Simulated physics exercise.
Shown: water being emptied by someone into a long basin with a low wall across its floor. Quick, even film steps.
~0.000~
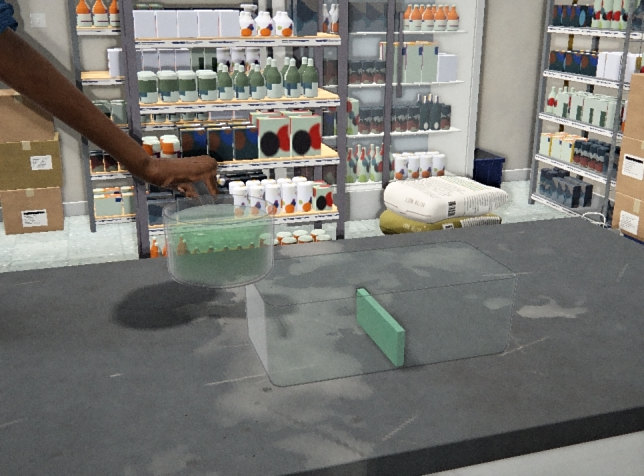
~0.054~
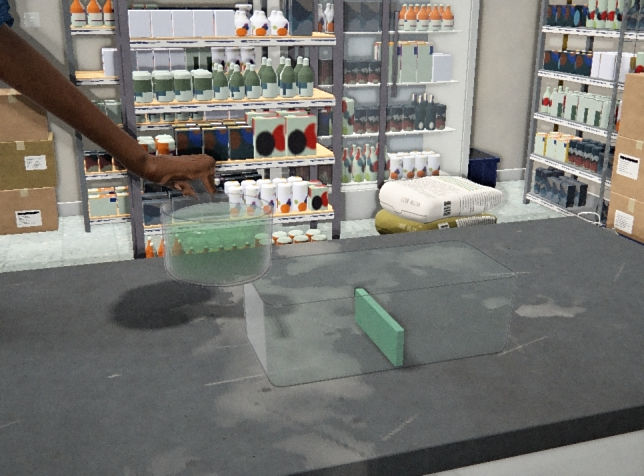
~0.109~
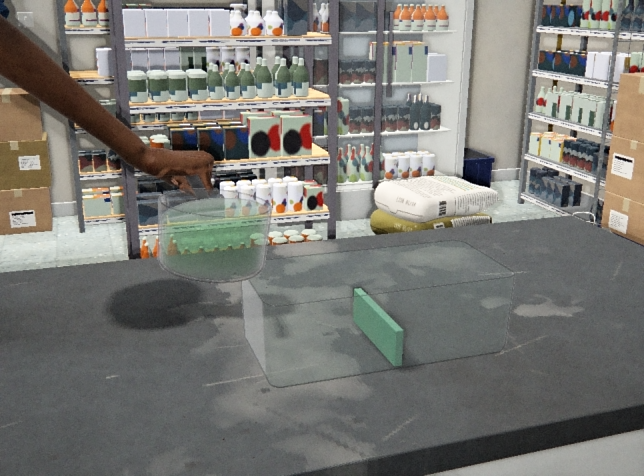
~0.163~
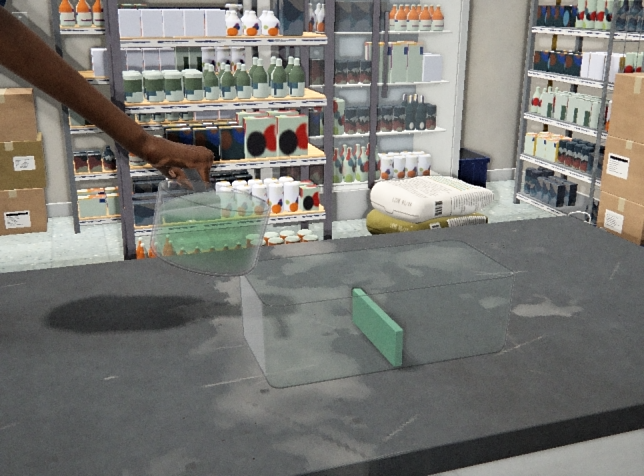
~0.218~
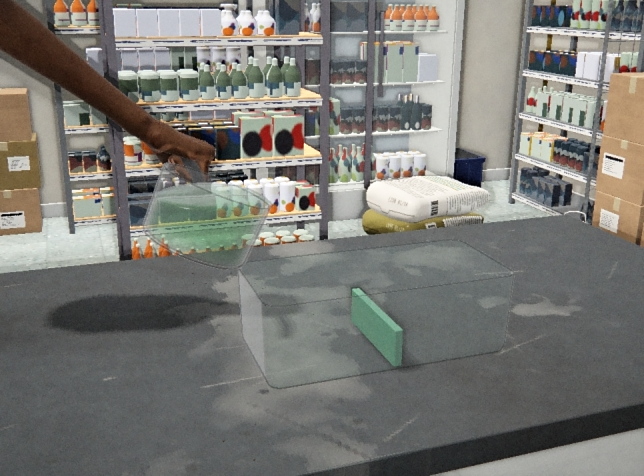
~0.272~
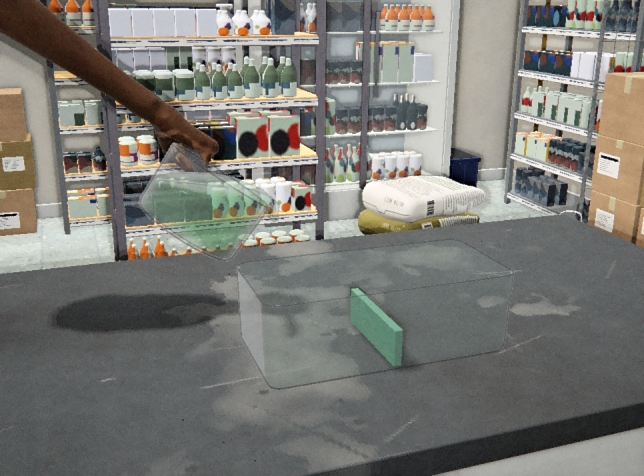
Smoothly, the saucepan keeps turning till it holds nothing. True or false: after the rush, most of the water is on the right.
False, it is on the left.
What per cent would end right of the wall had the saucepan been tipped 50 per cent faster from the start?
It comes to some 10 in a hundred.
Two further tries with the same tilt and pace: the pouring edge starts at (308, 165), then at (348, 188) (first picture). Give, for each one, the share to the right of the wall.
Roughly 70 % and 80 %.
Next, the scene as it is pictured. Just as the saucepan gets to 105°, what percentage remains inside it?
35 %.
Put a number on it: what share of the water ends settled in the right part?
I'd say near 10 in a hundred.
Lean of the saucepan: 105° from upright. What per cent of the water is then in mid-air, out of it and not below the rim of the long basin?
About 50 per cent.
Then, 0.56 s in, the tilt is 105° and 33 per cent is still to pour, 17 is left of the wall and 0 right of it.
Then, 0.77 s in, the tilt is 121° and 1 per cent is still to pour, 85 is left of the wall and 6 right of it.
Then, 1.00 s in, the tilt is 121° and 0 per cent is still to pour, 79 is left of the wall and 7 right of it.
Then, 1.24 s in, the tilt is 121° and 0 per cent is still to pour, 83 is left of the wall and 10 right of it.
Finally, 82 per cent lies left of the wall, 11 right of it and 8 outside.
